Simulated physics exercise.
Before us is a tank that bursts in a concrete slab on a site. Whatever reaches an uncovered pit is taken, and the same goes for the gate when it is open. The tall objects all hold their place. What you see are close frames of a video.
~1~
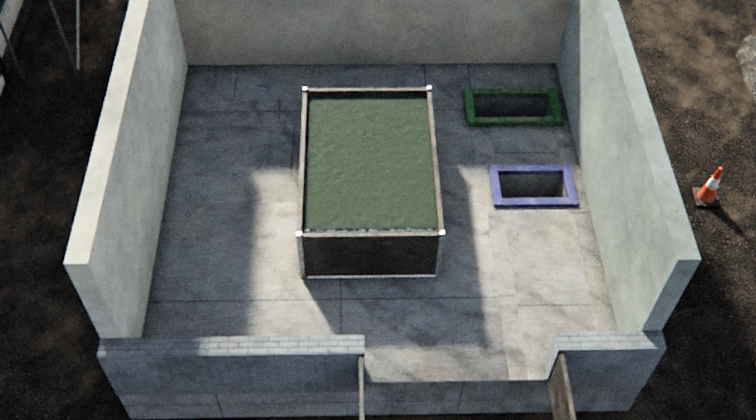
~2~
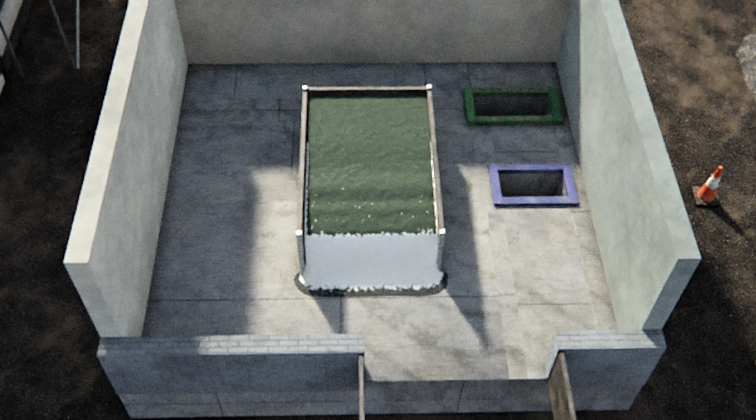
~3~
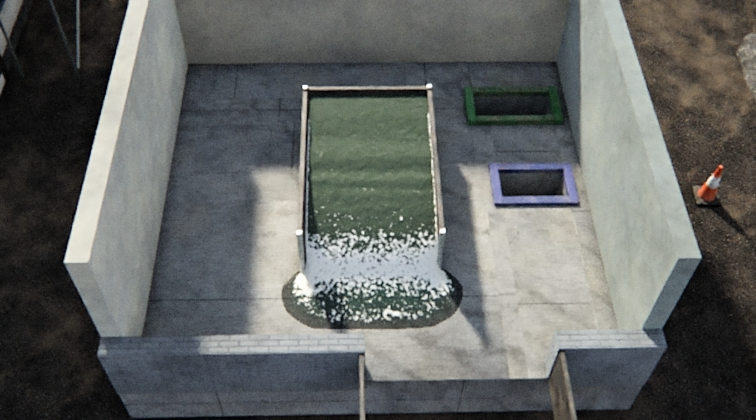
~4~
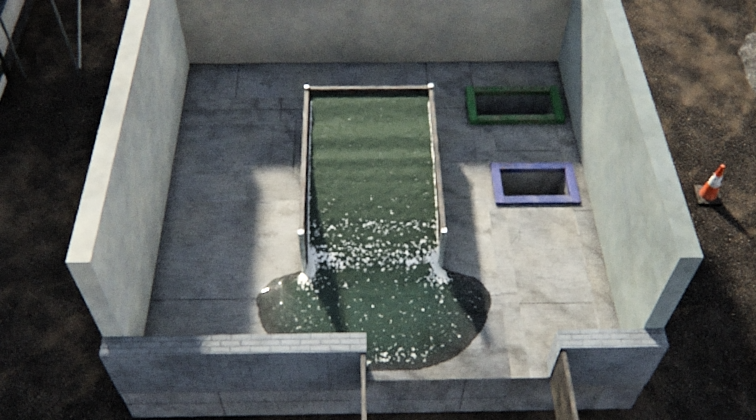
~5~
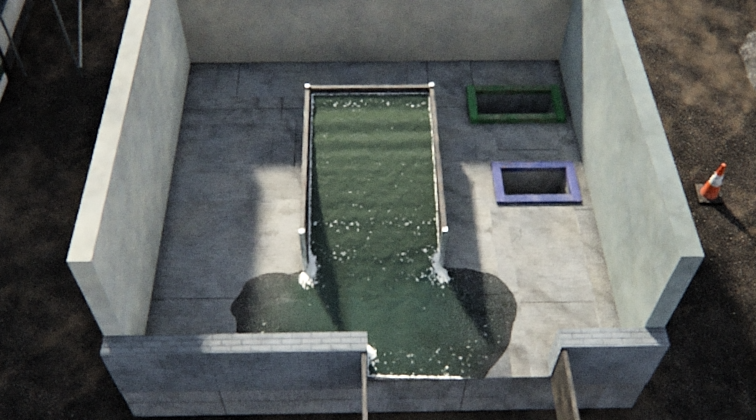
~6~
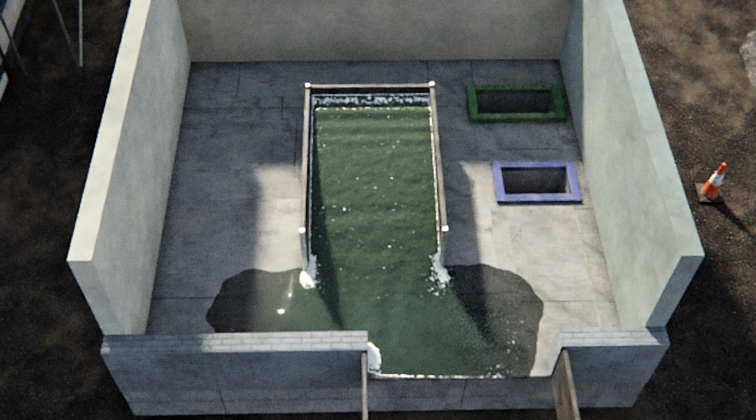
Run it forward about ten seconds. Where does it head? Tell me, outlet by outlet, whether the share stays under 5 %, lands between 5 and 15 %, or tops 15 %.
Result: The gate will be a major outlet past fifteen per cent. The blue pit will be a minor outlet short of five per cent. The green pit will be a minor outlet short of five per cent.
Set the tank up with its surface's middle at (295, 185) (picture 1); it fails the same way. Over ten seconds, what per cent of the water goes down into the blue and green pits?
I'd say blue gets 8 % and green gets 2 %.
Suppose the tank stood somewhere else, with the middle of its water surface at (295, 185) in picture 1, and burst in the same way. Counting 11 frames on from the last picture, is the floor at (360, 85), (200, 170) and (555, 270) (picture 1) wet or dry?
Checking the three spots, I get high and dry, swamped, swamped.
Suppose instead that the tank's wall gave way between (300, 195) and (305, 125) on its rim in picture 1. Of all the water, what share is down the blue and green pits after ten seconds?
Near enough: Blue 8 percent, green 8 percent.
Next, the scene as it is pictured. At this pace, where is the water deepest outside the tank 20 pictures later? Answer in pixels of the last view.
Around (156, 364).
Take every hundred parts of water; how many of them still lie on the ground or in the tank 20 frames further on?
My figure: Some 58 per cent.
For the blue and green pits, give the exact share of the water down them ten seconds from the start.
Estimated: 0 per cent and 0 per cent respectively.
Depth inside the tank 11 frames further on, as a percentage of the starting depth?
Estimate: Some 34 %.
A moment on, water covers 25 % of the floor; the gate 13 %, the blue pit 0 %, the green pit 0 %.
Next, water covers 30 % of the floor; the gate 28 %, the blue pit 0 %, the green pit 0 %.
Then, water covers 60 % of the floor; the gate 42 %, the blue pit 0 %, the green pit 0 %.
Later, water covers 80 % of the floor; the gate 52 %, the blue pit 0 %, the green pit 0 %.
In the end, water covers 95 % of the floor; the gate 57 %, the blue pit 0 %, the green pit 0 %.
